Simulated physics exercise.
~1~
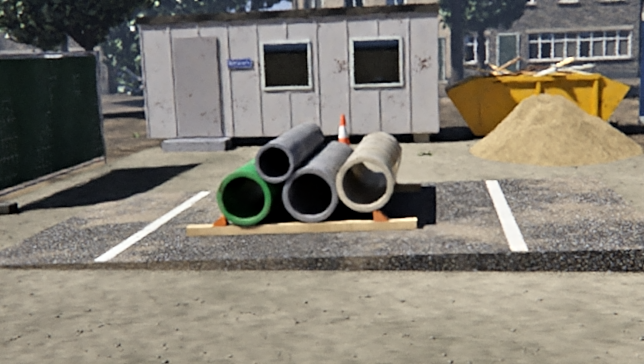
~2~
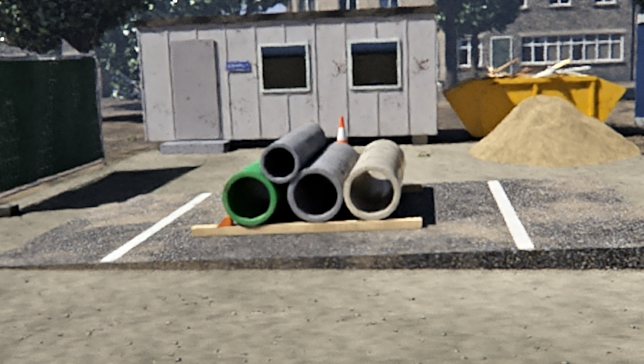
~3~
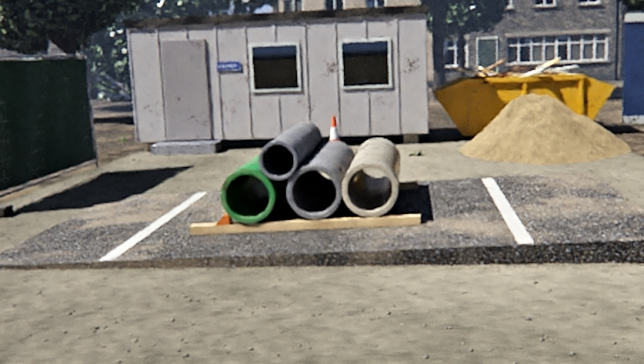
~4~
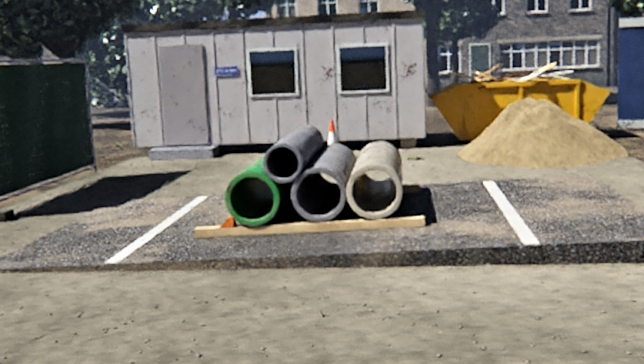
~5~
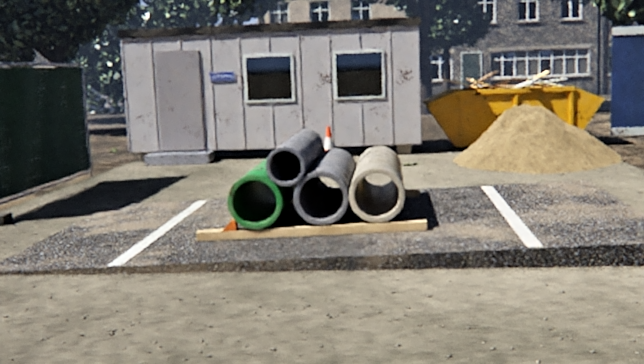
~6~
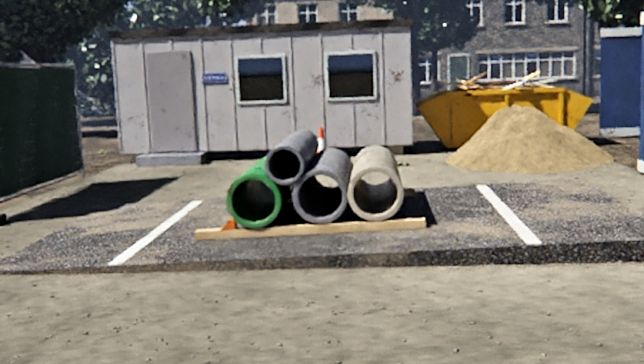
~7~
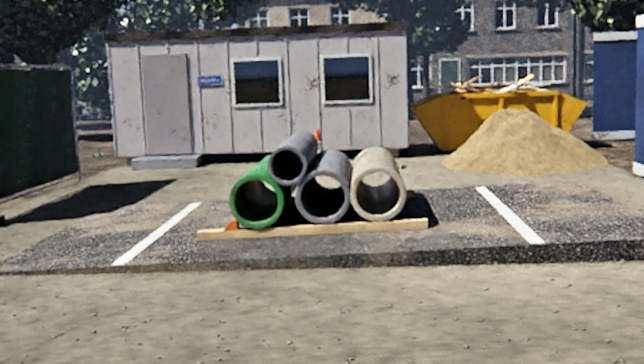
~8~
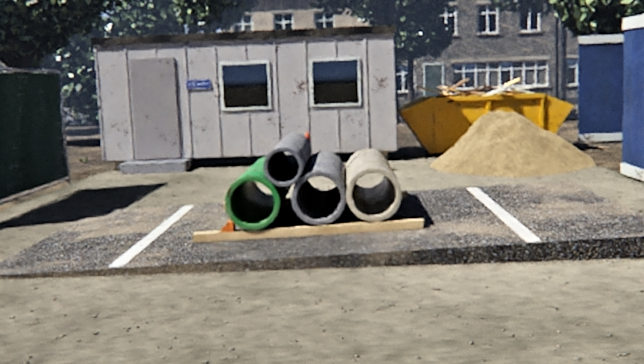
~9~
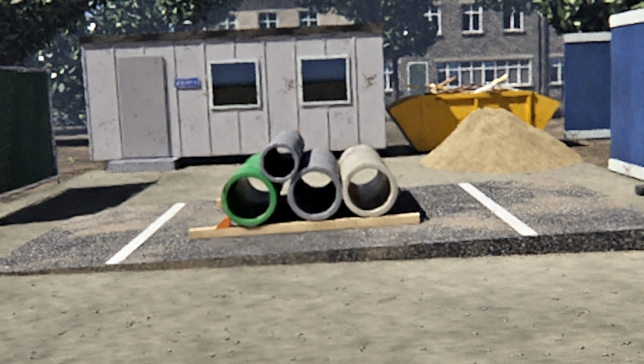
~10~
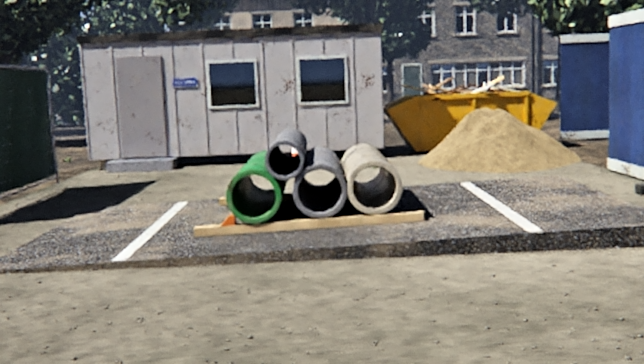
The view drifts slowly sideways around a sunlit building yard, seen from the front, while the stacked pipes stay put. Four concrete pipes lie with their open ends facing the viewer, a green one at the lower left, a grey one and a paler one beside it, and another grey one resting on top. They sit on timber over a gravel pad between two white lines, with a grey cabin, a yellow skip and a sand heap behind. As the background slides left, blue structures come into view at the right. Nothing rolls, and the green pipe ends still on the timber, short of both lines.
